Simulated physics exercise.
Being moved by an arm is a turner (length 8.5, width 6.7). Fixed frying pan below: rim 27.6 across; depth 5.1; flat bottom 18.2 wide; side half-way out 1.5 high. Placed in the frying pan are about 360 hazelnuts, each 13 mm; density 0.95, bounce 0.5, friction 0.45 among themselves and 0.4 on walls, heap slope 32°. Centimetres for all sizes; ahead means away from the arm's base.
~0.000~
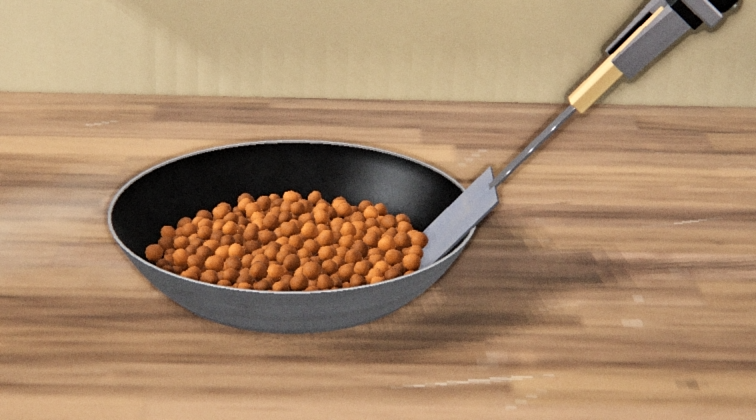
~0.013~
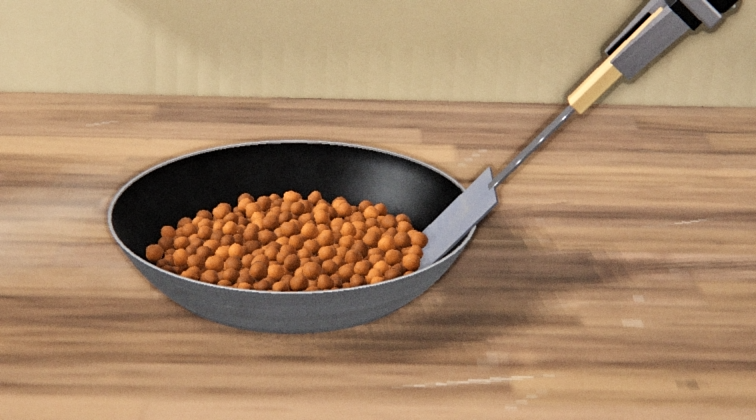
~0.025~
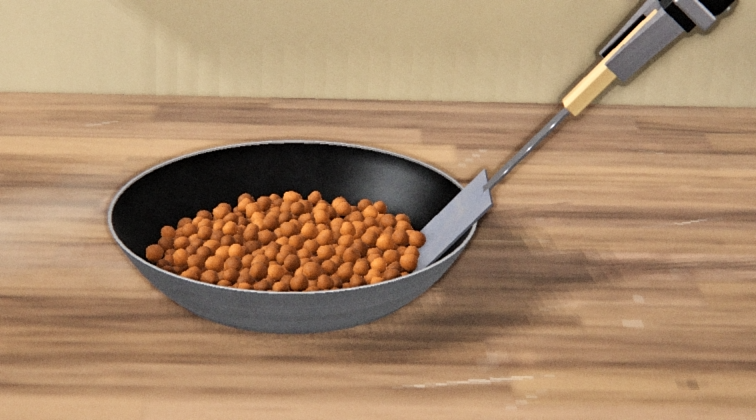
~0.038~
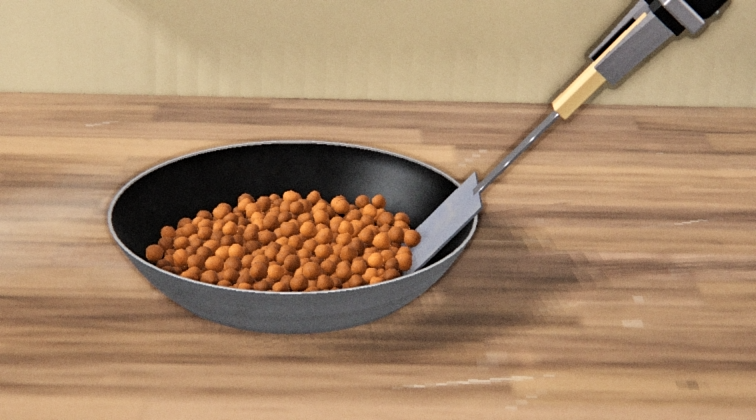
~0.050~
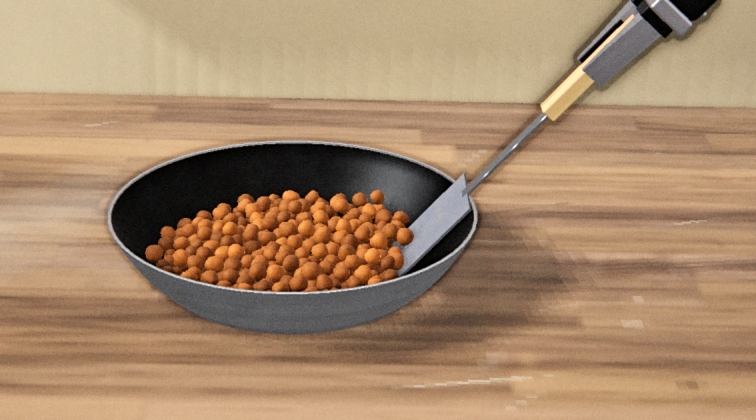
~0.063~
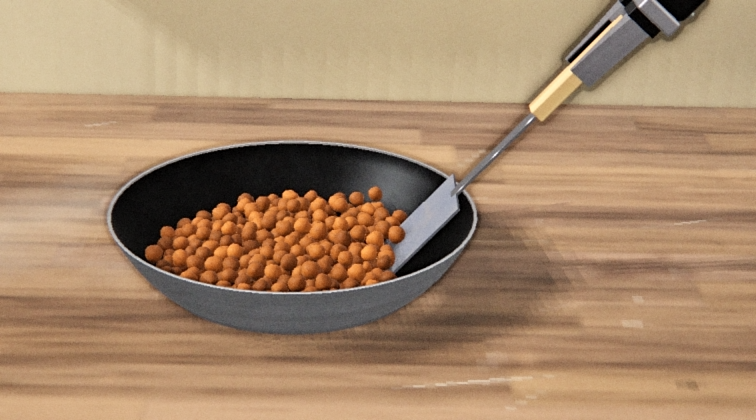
At first, a turner held by a robotic arm rests at the right side of a dark frying pan filled with a heap of small, round, orange-brown hazelnuts. The arm then slides the turner a short way left into the pan, pushing the heap's right edge inward while the pan stays still.
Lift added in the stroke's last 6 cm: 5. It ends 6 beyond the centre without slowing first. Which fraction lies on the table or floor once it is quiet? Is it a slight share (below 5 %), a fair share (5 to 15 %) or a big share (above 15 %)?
It is a slight share.
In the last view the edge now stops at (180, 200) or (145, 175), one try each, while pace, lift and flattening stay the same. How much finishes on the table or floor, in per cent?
Respectively some 10 and 20 percent end on the table or floor.
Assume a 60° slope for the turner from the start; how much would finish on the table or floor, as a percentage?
Then roughly 0 percent.
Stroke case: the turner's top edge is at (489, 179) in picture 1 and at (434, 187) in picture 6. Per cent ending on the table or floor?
It comes to something like 10 %, give or take.
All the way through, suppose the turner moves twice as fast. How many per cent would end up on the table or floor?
About 15 per cent.
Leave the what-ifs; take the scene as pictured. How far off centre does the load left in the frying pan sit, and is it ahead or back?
Ahead of centre, roughly 3.5 centimetres.
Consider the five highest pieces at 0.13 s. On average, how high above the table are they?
About 4 cm.
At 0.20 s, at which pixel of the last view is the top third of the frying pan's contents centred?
Around (255, 233).
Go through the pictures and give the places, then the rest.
Turner top edge at (495, 184), sloping 49°; upper third of the load around (294, 242), from x 155 to 420, top at y 200; 359 in the frying pan, in the first frame.
Turner top edge at (494, 184), sloping 49°; upper third of the load around (295, 243), from x 155 to 420, top at y 200, in the second frame.
Turner top edge at (489, 186), sloping 49°; upper third of the load around (295, 242), from x 155 to 415, top at y 200, in the third frame.
Turner top edge at (479, 189), sloping 49°; upper third of the load around (303, 243), from x 155 to 410, top at y 200, in the fourth frame.
Turner top edge at (468, 191), sloping 49°; upper third of the load around (304, 243), from x 155 to 405, top at y 200, in the fifth frame.
Turner top edge at (456, 191), sloping 49°; upper third of the load around (301, 242), from x 155 to 400, top at y 195; 359 in the frying pan, in the sixth frame.
By 0.13 s, sloping 49°, highest piece 5 above the table; 359 in the frying pan.
By 0.20 s, sloping 49°, highest piece 6 above the table; 359 in the frying pan.
By 0.43 s, sloping 49°, highest piece 7 above the table; 352 in the frying pan, 3 on the table or floor, 4 on the blade or in flight.
By 1.48 s, sloping 49°, highest piece 6 above the table; 351 in the frying pan, 8 on the table or floor.
Final count, 351 in the frying pan, 8 on the table or floor. That is 2 % on the table or floor.
